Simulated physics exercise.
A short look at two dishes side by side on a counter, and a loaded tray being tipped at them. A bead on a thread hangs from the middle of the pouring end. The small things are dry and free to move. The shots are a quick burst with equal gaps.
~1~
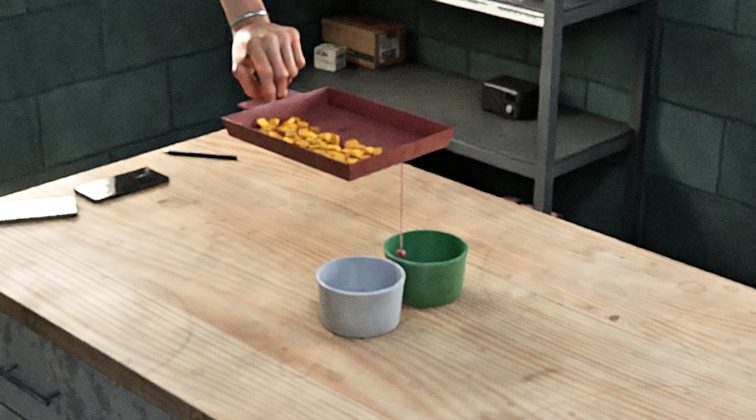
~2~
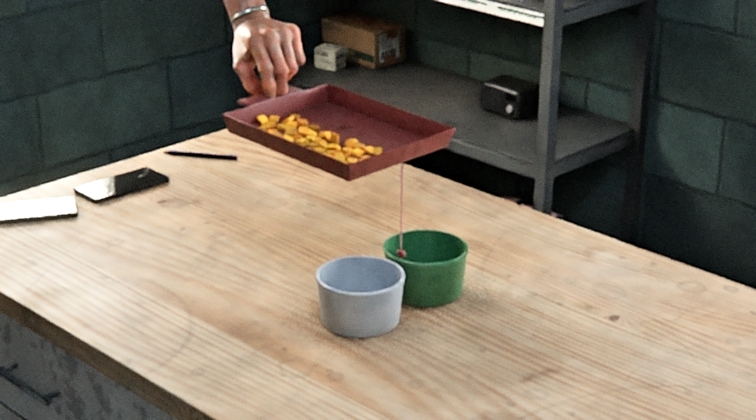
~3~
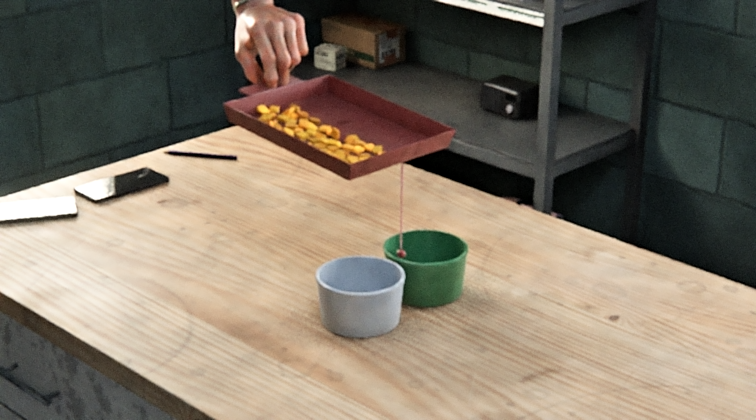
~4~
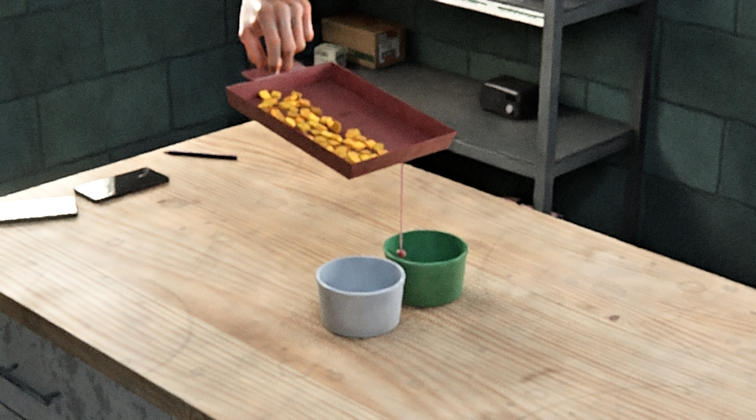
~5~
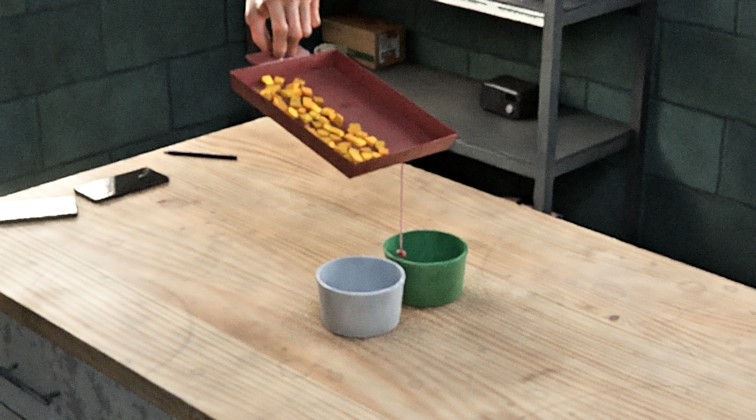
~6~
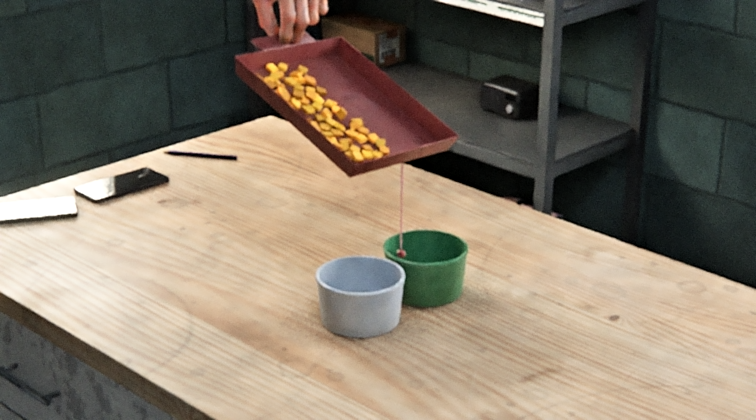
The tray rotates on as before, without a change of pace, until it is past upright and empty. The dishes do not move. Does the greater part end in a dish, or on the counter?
Together they catch only the smaller part.
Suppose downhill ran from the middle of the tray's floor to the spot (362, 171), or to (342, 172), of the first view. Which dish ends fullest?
At the first place left, at the second the dish on the left.
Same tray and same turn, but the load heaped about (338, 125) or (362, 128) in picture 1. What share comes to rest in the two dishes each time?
First some 20, then 20 per cent.
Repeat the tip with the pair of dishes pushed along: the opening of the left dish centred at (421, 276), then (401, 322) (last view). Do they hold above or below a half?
In turn: More than half; under half.
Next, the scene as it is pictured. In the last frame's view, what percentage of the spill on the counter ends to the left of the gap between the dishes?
Roughly 10 in a hundred.
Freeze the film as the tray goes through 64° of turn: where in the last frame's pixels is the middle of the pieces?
Close to (388, 137).
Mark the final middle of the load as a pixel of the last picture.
Close to (454, 314).
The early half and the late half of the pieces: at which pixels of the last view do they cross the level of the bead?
First near (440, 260), later near (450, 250).
Just after the last frame, tray tipped steeply; every one on the tray.
A moment on, tray tipped past a quarter turn; the larger part on the tray; about a tenth outside both; about a tenth in the air.
Further on, tray tipped past a quarter turn; roughly a quarter in the right dish; the larger part outside both.
When it is over, tray tipped past a quarter turn; not one in the left dish; roughly a quarter in the right dish; the larger part outside both.
